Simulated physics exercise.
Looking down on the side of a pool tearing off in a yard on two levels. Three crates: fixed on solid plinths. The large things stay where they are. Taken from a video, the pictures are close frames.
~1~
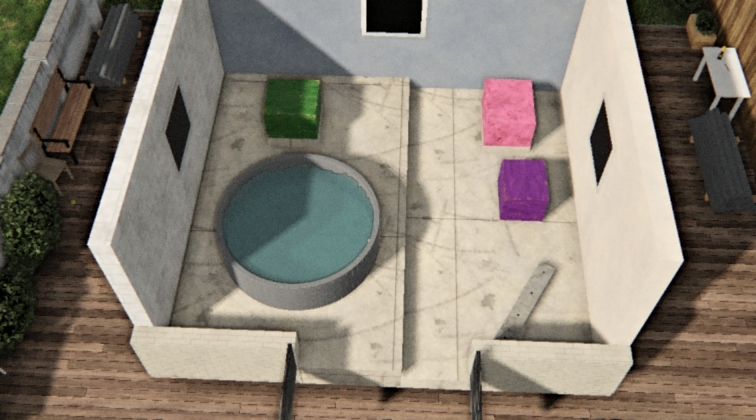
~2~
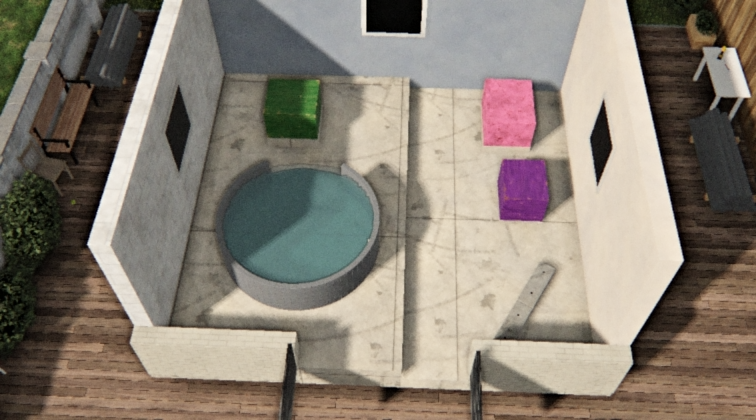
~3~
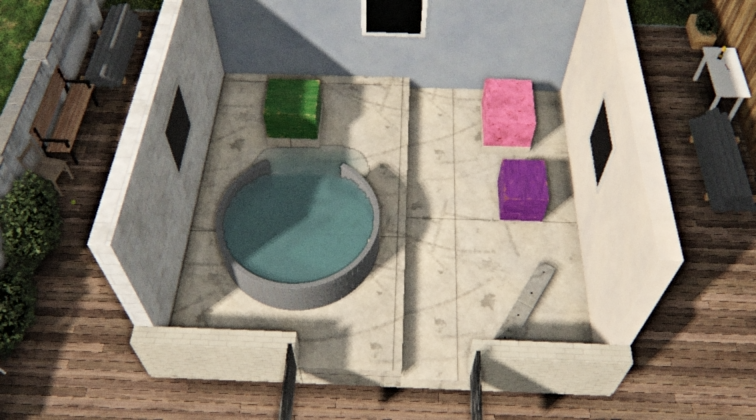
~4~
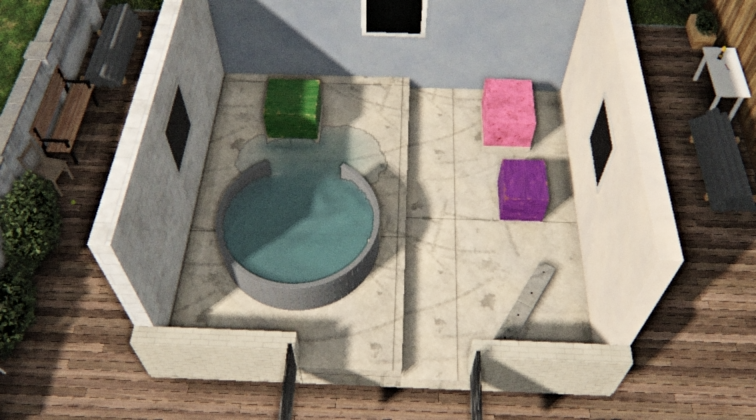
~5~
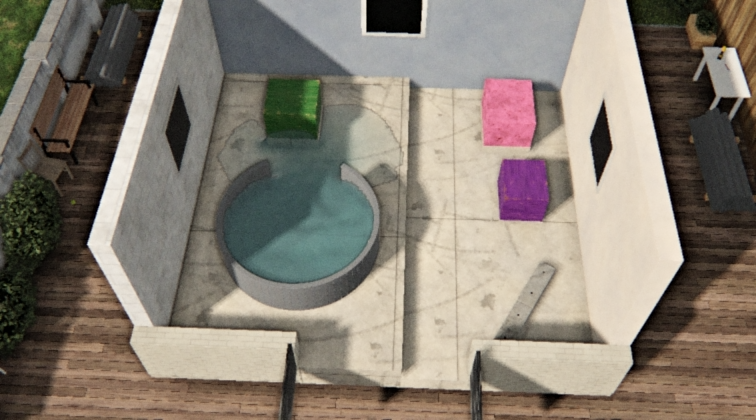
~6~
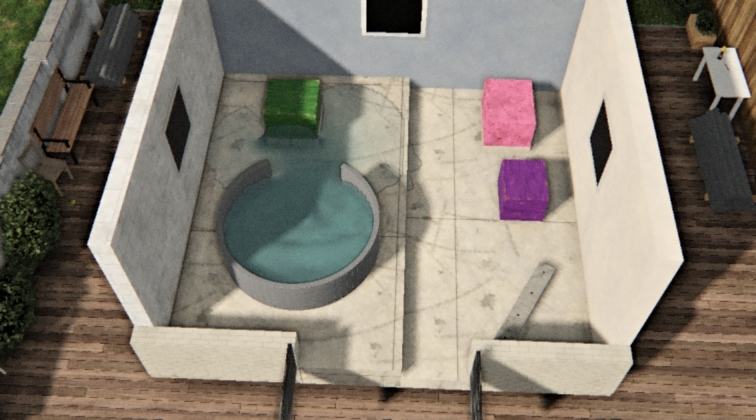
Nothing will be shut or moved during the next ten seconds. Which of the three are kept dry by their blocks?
My prediction: Looks like the green crate is within reach of the water, looks like the pink crate is within reach of the water, looks like the purple crate is within reach of the water.
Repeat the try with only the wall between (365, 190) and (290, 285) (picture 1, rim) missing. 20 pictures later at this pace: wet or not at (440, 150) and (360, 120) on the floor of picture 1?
Inundated, then untouched.
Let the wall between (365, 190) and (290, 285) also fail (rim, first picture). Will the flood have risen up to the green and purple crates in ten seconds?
The green one is untouched; the purple one is reached.
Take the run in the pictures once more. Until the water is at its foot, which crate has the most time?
Answer: The purple one.
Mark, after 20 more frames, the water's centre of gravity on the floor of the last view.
I'd say around (327, 180).
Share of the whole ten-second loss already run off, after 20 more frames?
Roughly 0 per cent.
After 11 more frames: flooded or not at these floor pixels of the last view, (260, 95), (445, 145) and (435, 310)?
In turn: Under water, awash, free of water.
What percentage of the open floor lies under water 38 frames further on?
It comes out near 90 percent.
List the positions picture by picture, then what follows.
In the first picture, the round tank at (299, 220) is whole and still.
In the second picture, water pours out on the round tank's far side and has run to a hidden place.
In the third picture, the front is at (361, 161), out from the gap on the round tank's far side.
In the fourth picture, the front is at (359, 134), out from the gap on the round tank's far side.
In the fifth picture, water pours out on the round tank's far side and has run to (368, 114).
In the sixth picture, water pours out on the round tank's far side and has run to (355, 89).
A moment on, water covers 25 % of the floor; the green crate water round its plinth, the pink crate not reached, the purple crate not reached.
Next, water covers 40 % of the floor; the green crate water round its plinth, the pink crate water round its plinth, the purple crate not reached.
Then, water covers 55 % of the floor; the green crate water round its plinth, the pink crate water round its plinth, the purple crate water round its plinth.
Later, water covers 90 % of the floor; the green crate water round its plinth, the pink crate water round its plinth, the purple crate water round its plinth.
In the end, water covers 95 % of the floor; the green crate was topped, the pink crate was topped, the purple crate was topped.
